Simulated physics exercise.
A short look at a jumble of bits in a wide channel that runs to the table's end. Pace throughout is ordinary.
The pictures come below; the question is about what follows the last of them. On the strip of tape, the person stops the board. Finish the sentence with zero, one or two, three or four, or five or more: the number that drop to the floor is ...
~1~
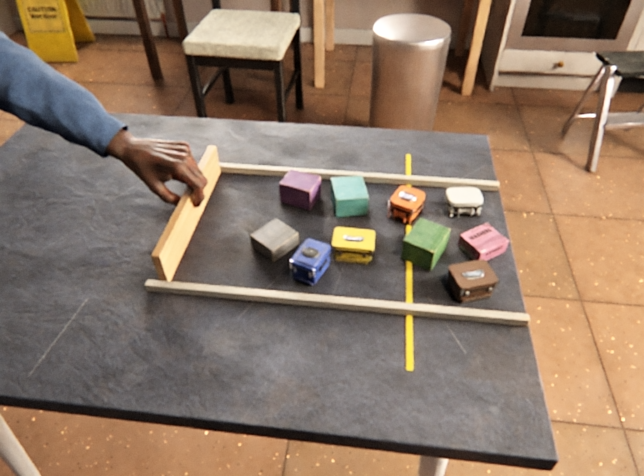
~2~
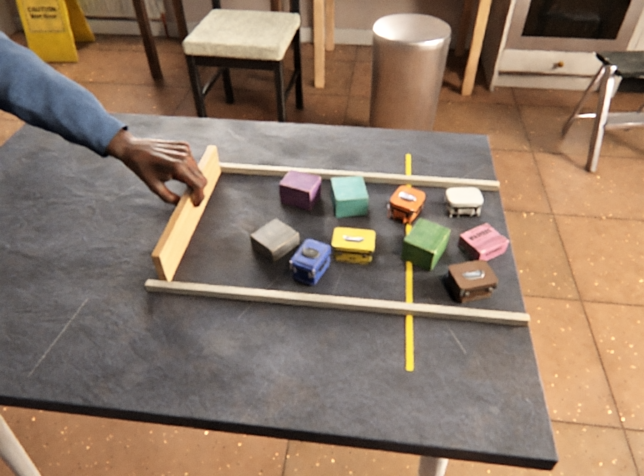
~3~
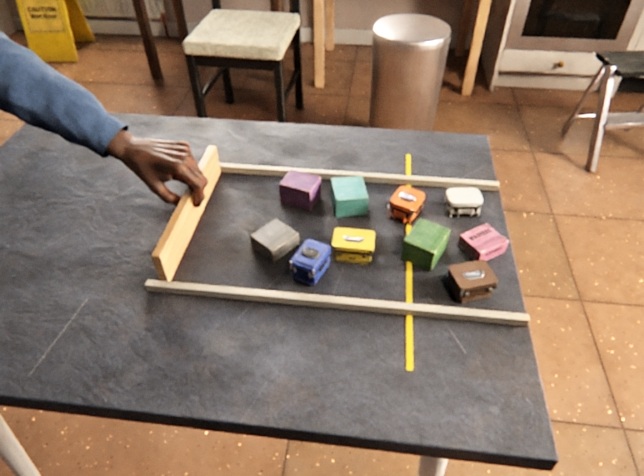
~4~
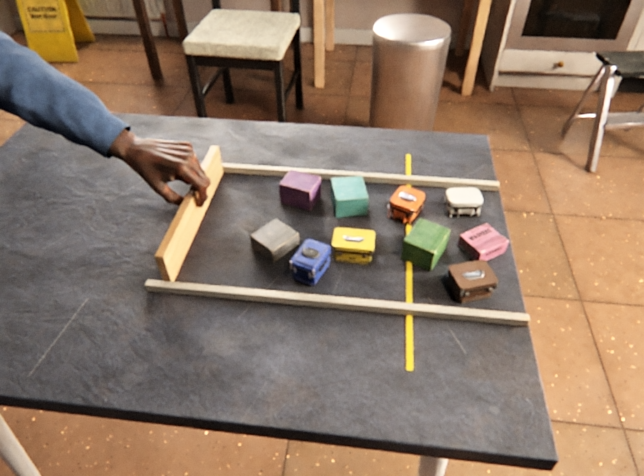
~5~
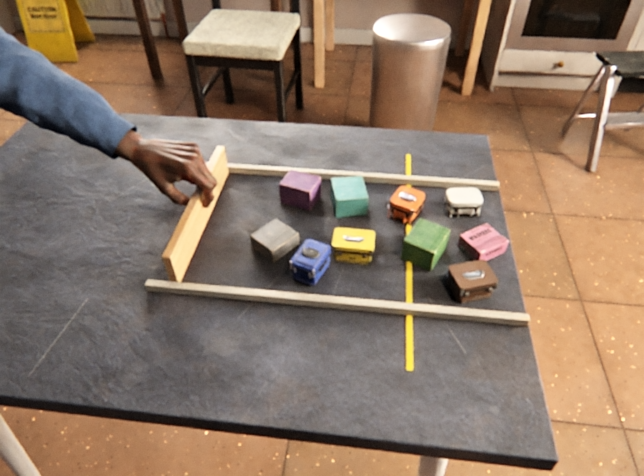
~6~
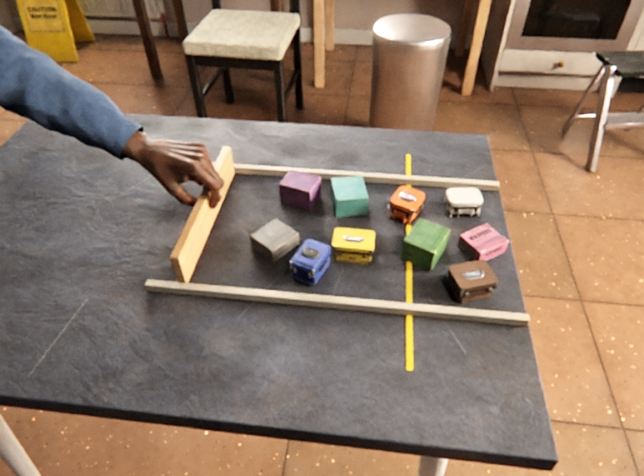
The number that drop to the floor is one or two.
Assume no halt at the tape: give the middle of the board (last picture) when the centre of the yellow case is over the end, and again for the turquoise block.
Approx. (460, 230) for the first, approx. (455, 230) for the second.
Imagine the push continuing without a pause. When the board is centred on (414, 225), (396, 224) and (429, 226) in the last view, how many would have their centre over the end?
Taking the three positions in turn, the counts come to 2, 2 and 4.
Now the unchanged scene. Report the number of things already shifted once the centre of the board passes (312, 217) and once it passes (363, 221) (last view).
I get 5 at the one place and 9 at the other.
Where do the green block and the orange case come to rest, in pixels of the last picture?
The green block at (502, 248), the orange case at (492, 210).
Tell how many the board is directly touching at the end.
Well, it touches 3.
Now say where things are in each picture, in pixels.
In the first frame, pink box (483, 243); white case (463, 203); brown case (471, 281); board (191, 208); tape (409, 239).
In the second frame, white case (463, 203); yellow case (354, 246).
In the third frame, brown case (471, 282); purple block (301, 190).
In the fourth frame, pink box (483, 243); turquoise block (349, 196).
In the fifth frame, white case (463, 203); orange case (406, 205).
In the sixth frame, pink box (483, 243); white case (463, 203); brown case (471, 282); board (207, 209); tape (409, 239).
Soon after, none off yet; pink box at rest near (483, 243); white case at rest near (463, 203); brown case at rest near (471, 282).
In the end, the number that fall off is one or two; gone, white case and pink box.
